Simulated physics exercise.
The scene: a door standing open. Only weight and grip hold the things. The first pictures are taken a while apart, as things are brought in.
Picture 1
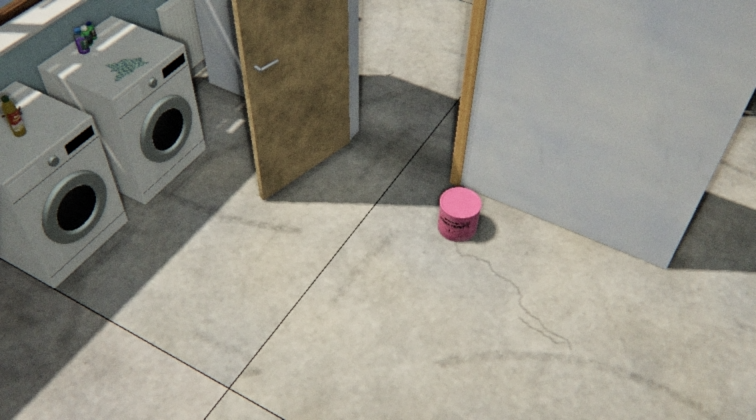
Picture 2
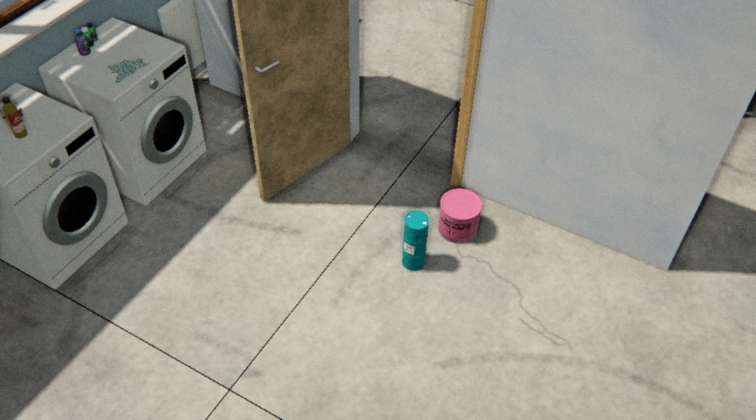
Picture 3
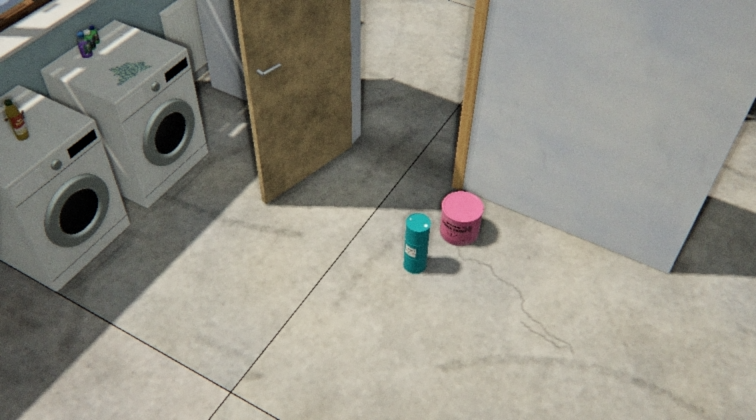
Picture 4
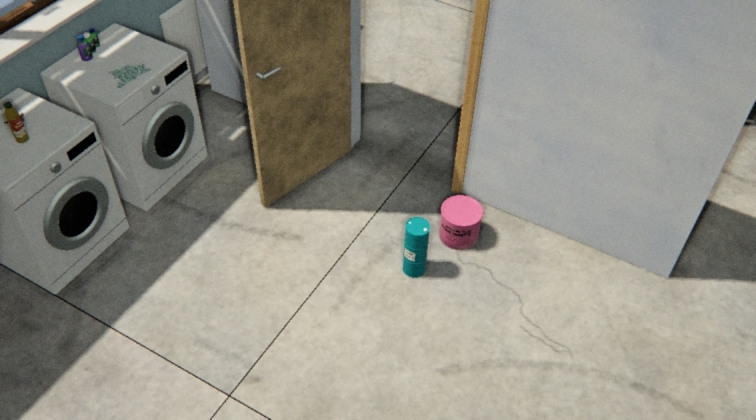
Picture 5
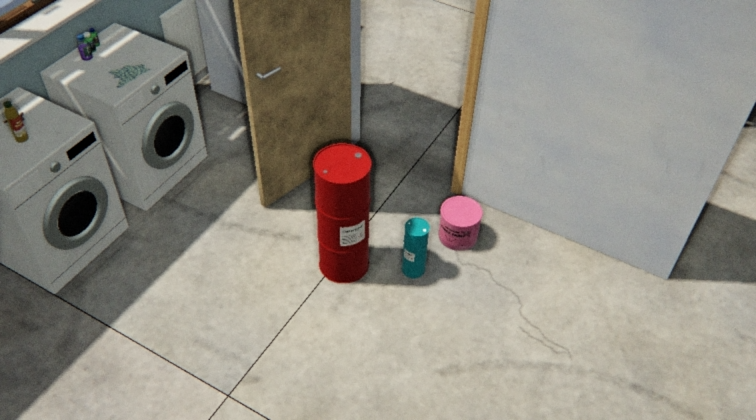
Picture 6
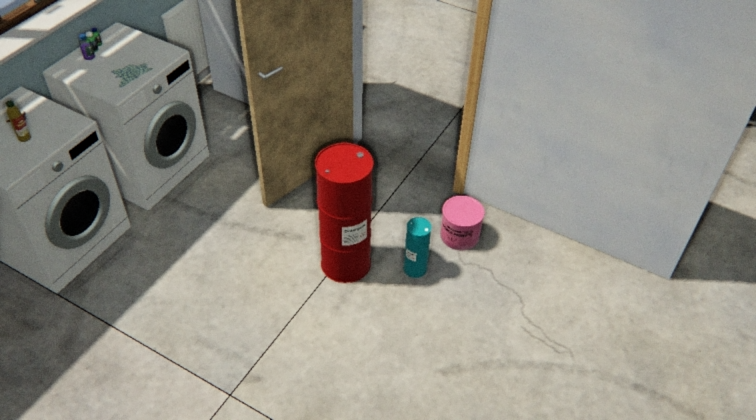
A door stands open and still as a turquoise canister, then a red drum, appear near a pink pail.
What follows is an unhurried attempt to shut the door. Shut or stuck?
As it turns out, it closes.
Then, 0.90 s later than the last frame, door at 83°.
Then, 1.60 s later than the last frame, door at 52°.
Then, 2.30 s later than the last frame, door at 18°.
When it is over, door at 0°; all 3 as before. End places, in pixels of the last picture, red drum near (345, 216).
